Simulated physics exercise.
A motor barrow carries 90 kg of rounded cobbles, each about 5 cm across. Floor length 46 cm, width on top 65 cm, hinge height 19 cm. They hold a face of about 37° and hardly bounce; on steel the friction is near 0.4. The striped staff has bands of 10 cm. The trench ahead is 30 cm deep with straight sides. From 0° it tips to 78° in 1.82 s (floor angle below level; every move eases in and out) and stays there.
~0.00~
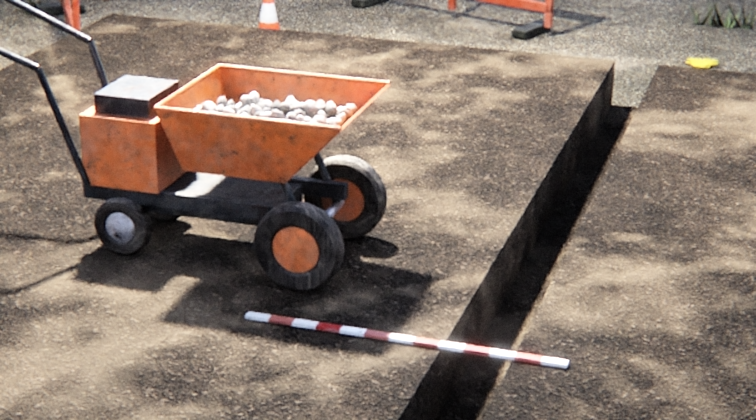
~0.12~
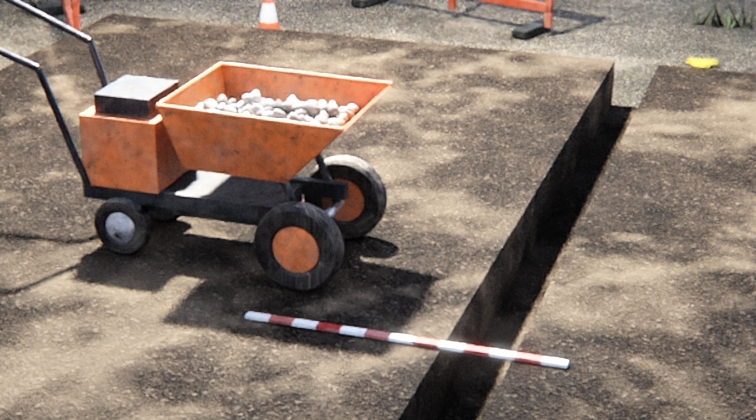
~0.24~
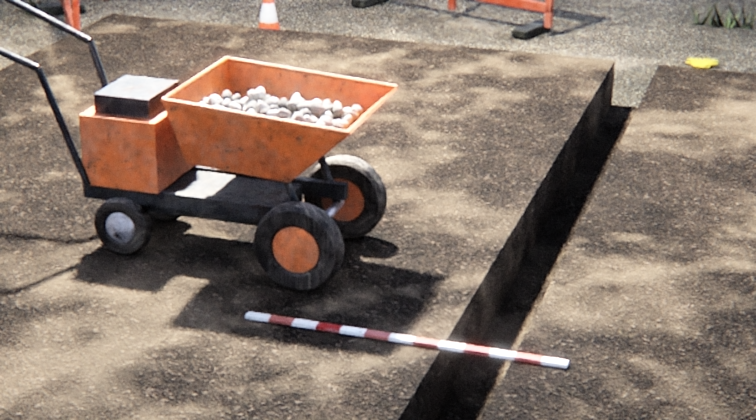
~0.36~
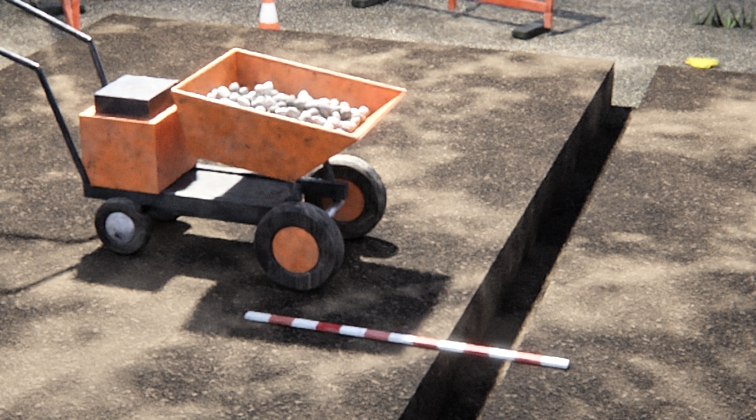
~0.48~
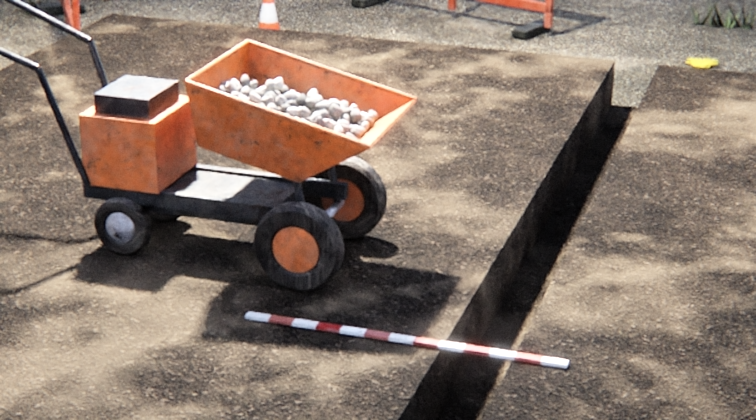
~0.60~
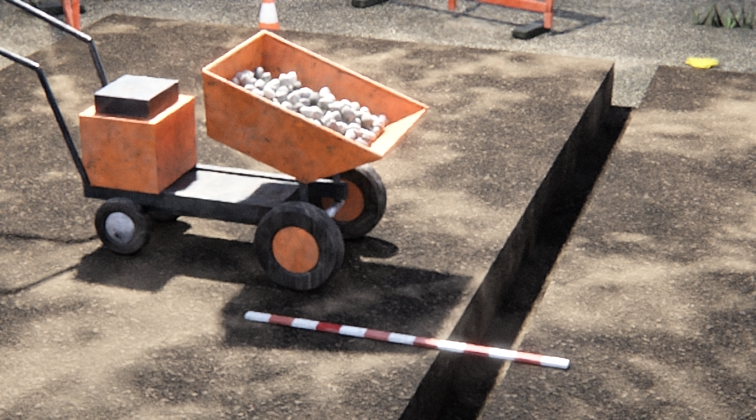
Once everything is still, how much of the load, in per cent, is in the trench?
Close to 83 in a hundred.
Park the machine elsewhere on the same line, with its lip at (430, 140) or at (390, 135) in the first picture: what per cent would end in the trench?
About 20 and 70 per cent.
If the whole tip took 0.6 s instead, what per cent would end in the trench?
Then about 85 per cent.
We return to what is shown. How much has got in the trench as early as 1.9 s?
Some 65 per cent.
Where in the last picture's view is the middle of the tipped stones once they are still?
Around (507, 331).
After 1.4 s the floor is at 66°; 98 % in the skip, 2 % short of the trench; the foremost stones are at (460, 242).
After 1.9 s the floor is at 78°; 19 % in the skip, 15 % short of the trench, 66 % in the trench; the foremost stones are at (548, 314).
After 2.3 s the floor is at 78°; 5 % in the skip, 14 % short of the trench, 80 % in the trench, 1 % past the trench; the foremost stones are at (557, 325).
After 4.2 s the floor is at 78°; 1 % in the skip, 15 % short of the trench, 83 % in the trench, 1 % past the trench; the foremost stones are at (563, 323).
